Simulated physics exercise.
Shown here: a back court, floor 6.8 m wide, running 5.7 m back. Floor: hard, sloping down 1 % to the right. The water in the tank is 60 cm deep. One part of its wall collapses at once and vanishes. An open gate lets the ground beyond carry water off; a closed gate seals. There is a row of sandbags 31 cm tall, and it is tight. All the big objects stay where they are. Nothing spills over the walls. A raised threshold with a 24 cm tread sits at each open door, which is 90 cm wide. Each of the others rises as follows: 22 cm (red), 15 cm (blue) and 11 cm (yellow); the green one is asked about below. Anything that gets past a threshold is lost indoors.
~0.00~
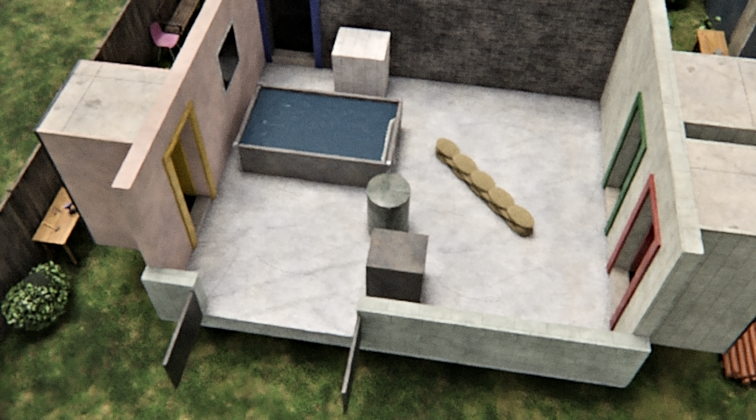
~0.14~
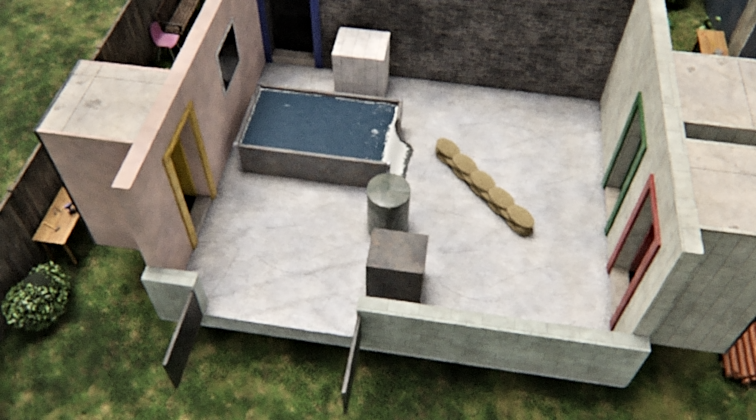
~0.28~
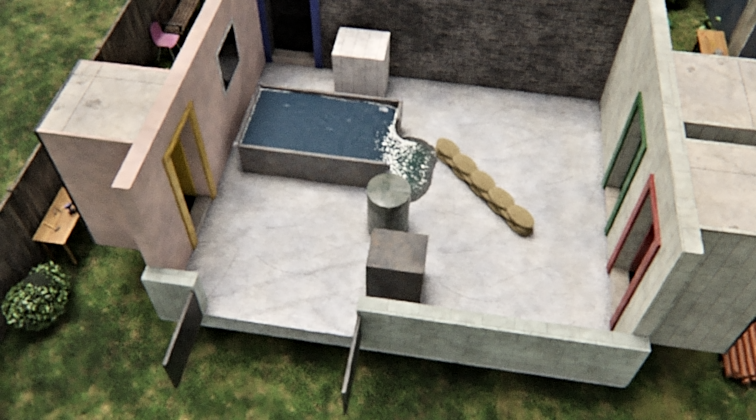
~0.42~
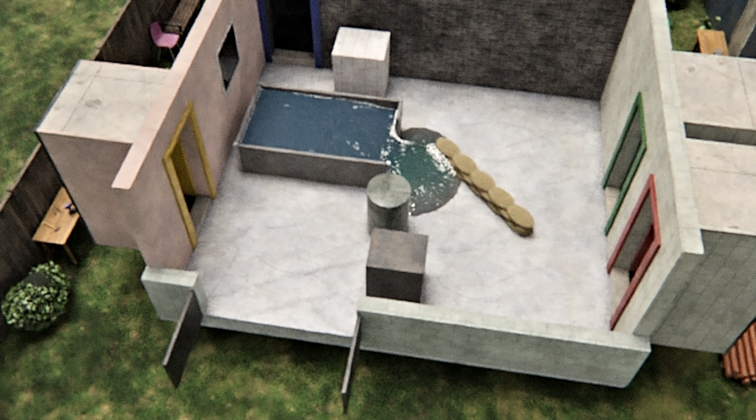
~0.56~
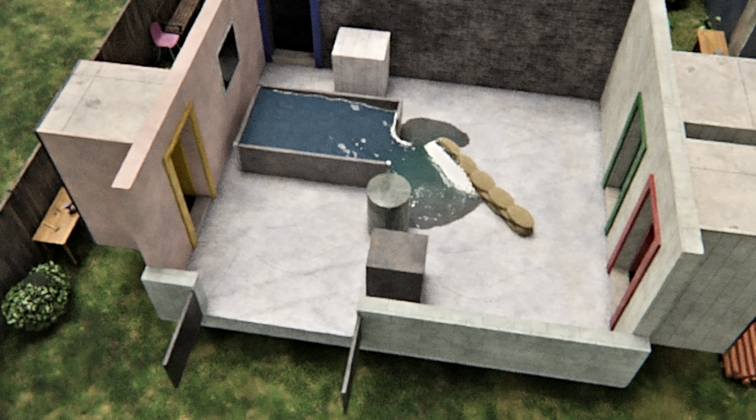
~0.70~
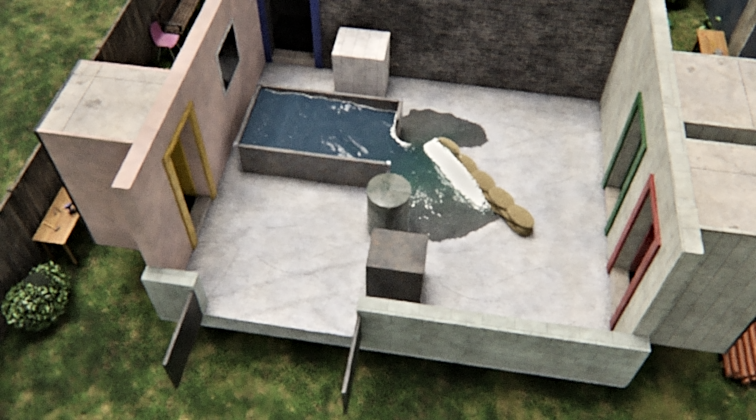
Walled courtyard with water pouring through the broken right end of a raised tank, spreading across pale floor and foaming against sandbags.
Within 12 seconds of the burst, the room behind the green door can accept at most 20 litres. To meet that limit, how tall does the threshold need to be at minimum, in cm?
At least 5 cm or so.
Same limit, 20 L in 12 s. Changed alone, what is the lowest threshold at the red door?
At the red door it takes roughly 17 centimetres.
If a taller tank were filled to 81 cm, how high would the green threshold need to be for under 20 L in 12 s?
The step would need to be some 8.5 cm high.
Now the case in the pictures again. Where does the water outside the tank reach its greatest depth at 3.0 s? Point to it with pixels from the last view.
Look close to (606, 360).
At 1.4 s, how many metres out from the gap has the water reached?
Around 3.8 m out.
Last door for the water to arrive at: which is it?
Yellow.
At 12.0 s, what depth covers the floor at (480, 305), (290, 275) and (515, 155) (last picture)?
Taking the spots in order: About 7, 1 and 6 centimetres.
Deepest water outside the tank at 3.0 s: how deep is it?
Close to 40 centimetres.
After 1.4 s water covers 20 % of the floor, deepest (40 cm) near (438, 166); it has not reached the green door.
After 3.0 s water covers 40 % of the floor, deepest (40 cm) near (606, 360); it has not reached the green door.
After 12.0 s water covers 90 % of the floor, deepest (13 cm) near (539, 116); 8 cm at the green door, 0 litres in over its 10 cm threshold.
At the green door as built, the water arrived by 3.6 s and peaked near 9 cm at 10.8 s.
Run again over the same 12 s with other heights there, 27 litres in over 4.5 cm, 10 litres over 6 cm. The limit of 20 litres is kept from about 5 cm up.
